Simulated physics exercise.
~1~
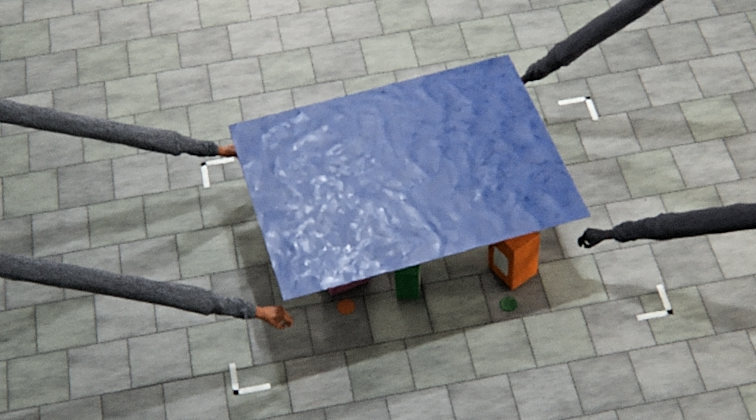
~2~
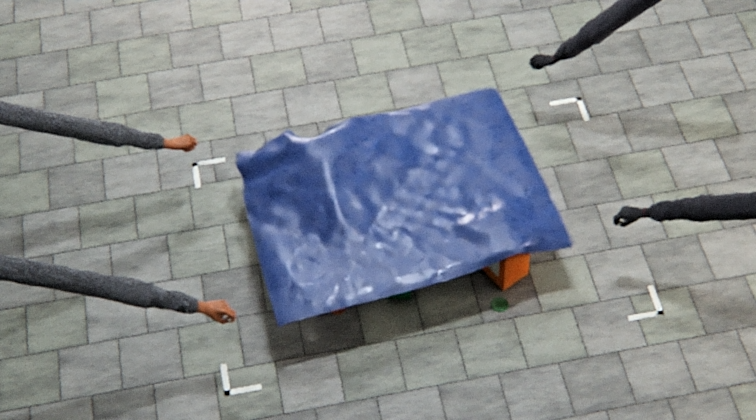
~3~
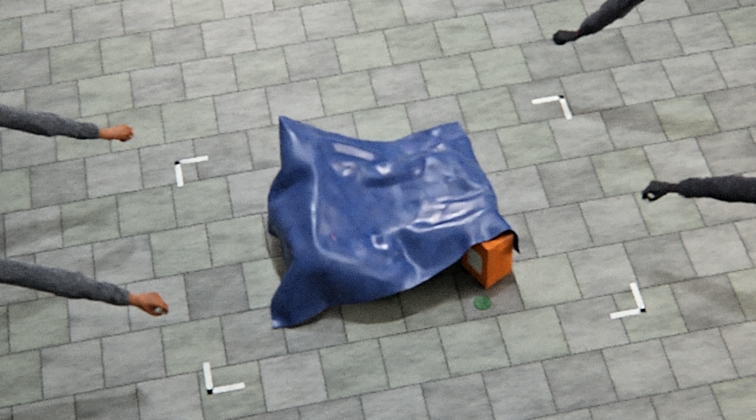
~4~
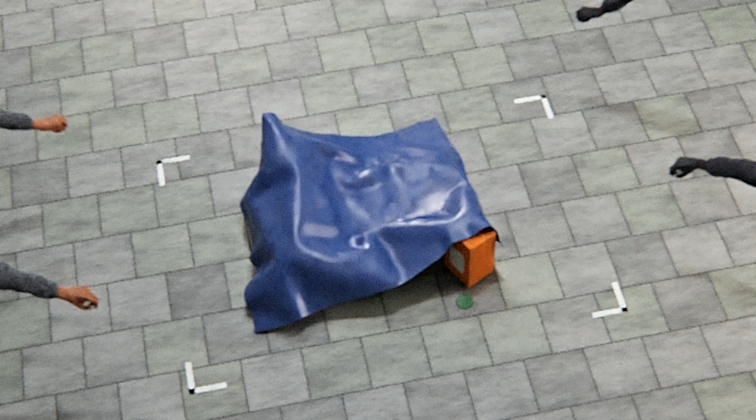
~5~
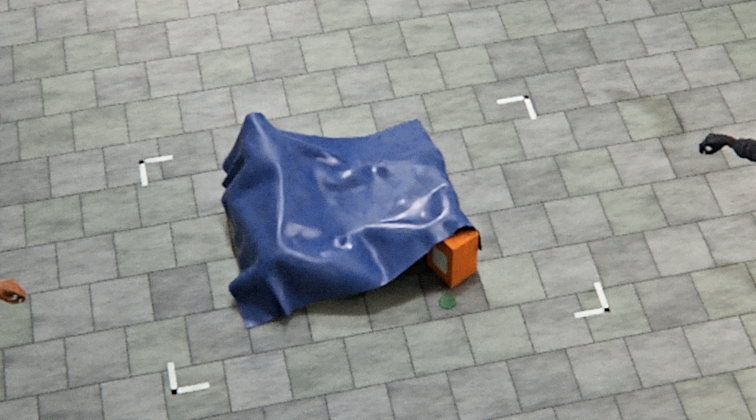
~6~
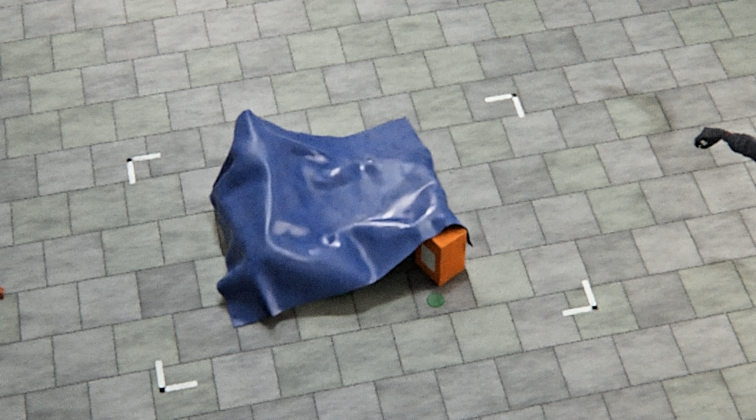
Blue tarp dropping from four opening hands and crumpling over objects on grey paving, leaving an orange carton partly exposed.
